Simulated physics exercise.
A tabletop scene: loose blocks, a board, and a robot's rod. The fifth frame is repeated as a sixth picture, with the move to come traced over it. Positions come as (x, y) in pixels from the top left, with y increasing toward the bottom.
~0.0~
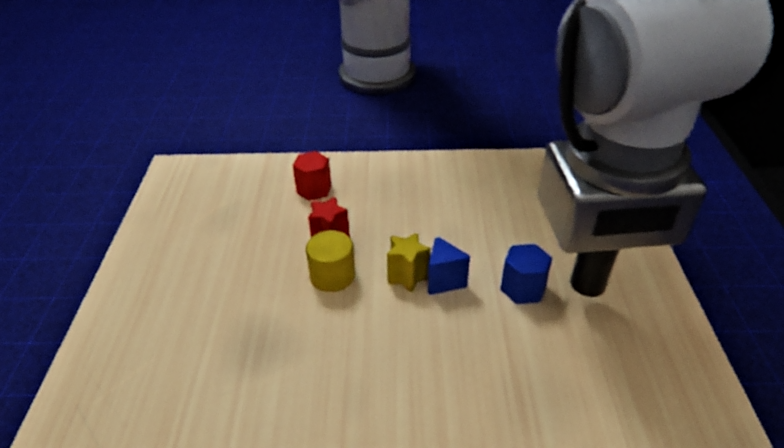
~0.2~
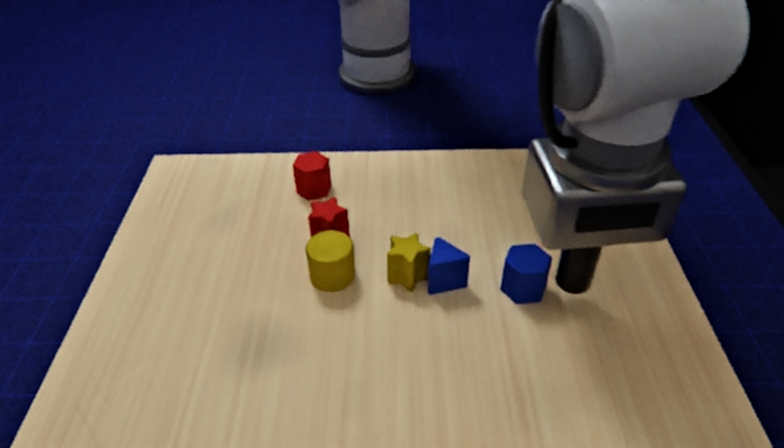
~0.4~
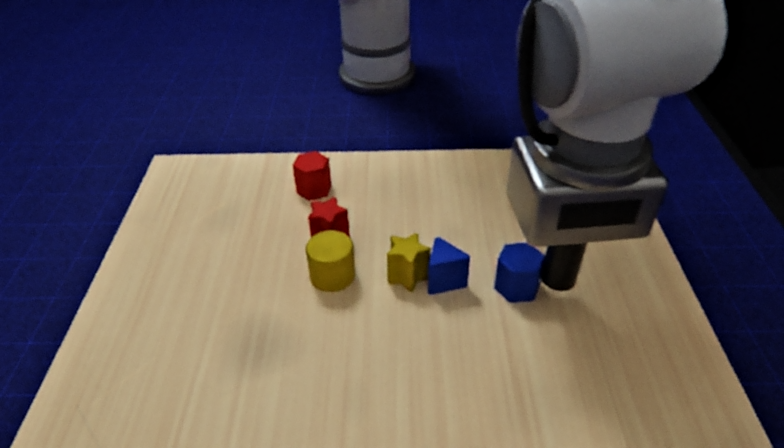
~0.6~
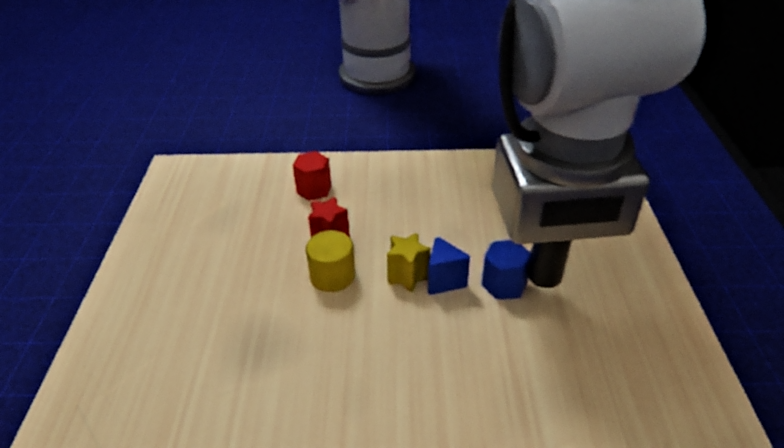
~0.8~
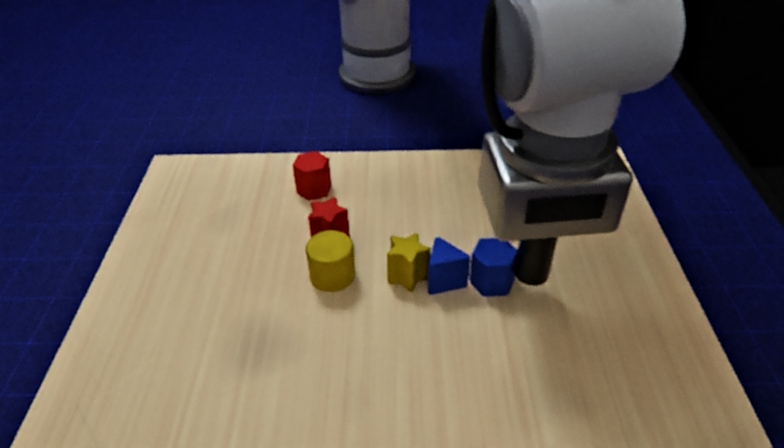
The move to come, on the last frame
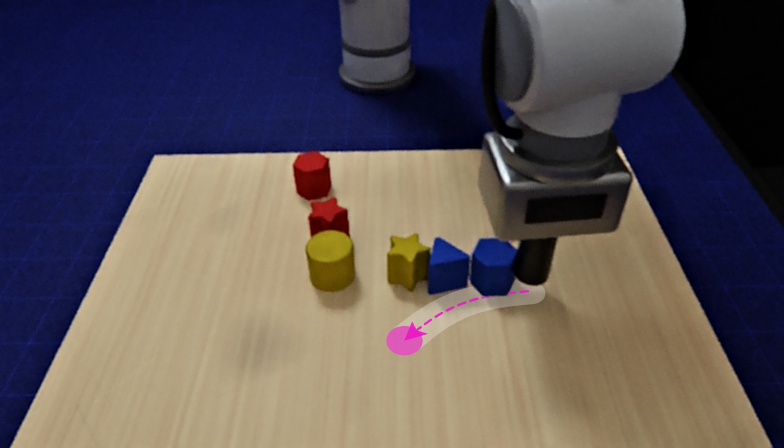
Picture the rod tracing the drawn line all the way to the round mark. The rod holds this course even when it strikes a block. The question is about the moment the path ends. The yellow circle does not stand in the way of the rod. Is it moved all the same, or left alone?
Same place.
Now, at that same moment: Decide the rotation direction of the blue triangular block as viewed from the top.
Rotates clockwise.
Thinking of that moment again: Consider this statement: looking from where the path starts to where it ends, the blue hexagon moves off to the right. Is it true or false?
This is true.
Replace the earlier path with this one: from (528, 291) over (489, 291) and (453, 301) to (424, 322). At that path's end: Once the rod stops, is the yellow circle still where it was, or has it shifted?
At the moment the path ends, the yellow circle still stands where it did.
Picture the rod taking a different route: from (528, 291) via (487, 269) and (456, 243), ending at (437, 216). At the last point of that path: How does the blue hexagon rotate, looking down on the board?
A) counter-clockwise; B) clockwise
A: Counter-clockwise.
The drawn path runs from (528, 291) via (482, 298) and (441, 314), ending at (404, 340).
The first path, step by step. One third of the way, rod (484, 280); yellow star block (397, 243); blue triangular block (428, 254), turned 30° clockwise; blue hexagon (460, 245), turned 20° clockwise.
Two thirds of the way, rod (440, 297); yellow star block (391, 242); blue triangular block (420, 253), turned 30° clockwise; blue hexagon (455, 245), turned 35° clockwise.
At the end, rod (404, 323); yellow circle not moved; yellow star block (391, 242); blue triangular block (420, 253), turned 30° clockwise; blue hexagon (455, 245), turned 35° clockwise.
